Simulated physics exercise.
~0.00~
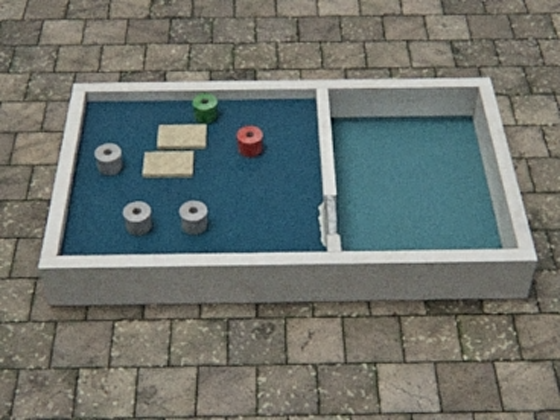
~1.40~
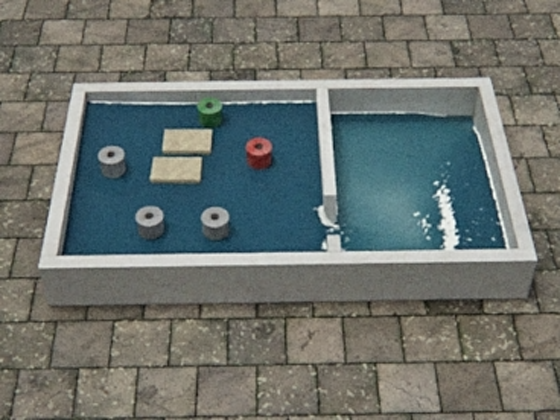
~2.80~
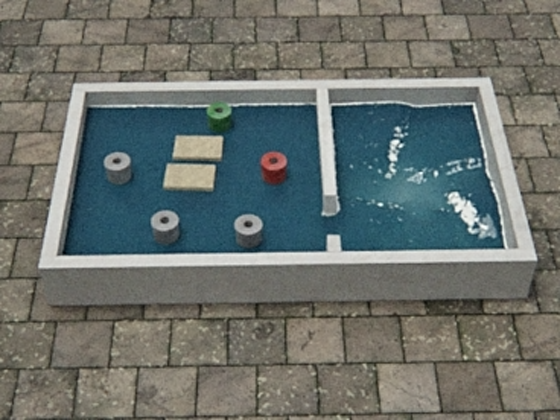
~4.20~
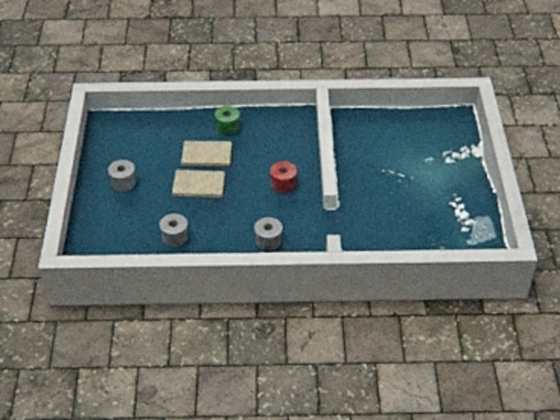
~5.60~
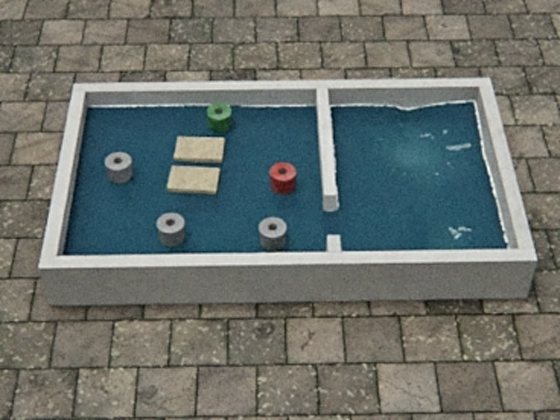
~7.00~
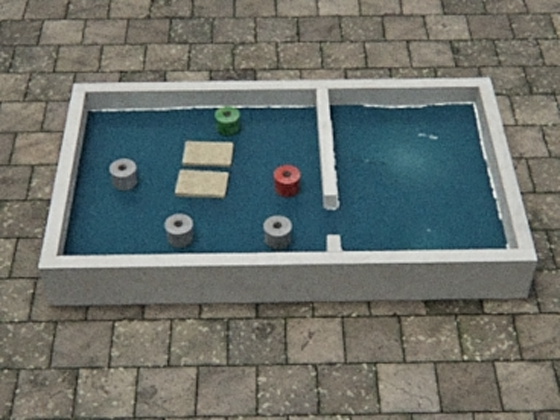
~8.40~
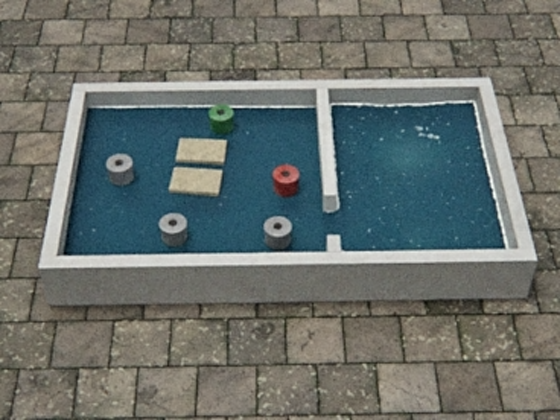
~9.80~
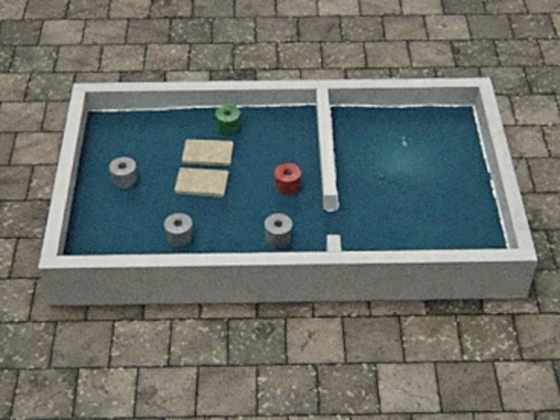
A tank's water rushes right through a gap, and its floating tubs drift right but stay left.
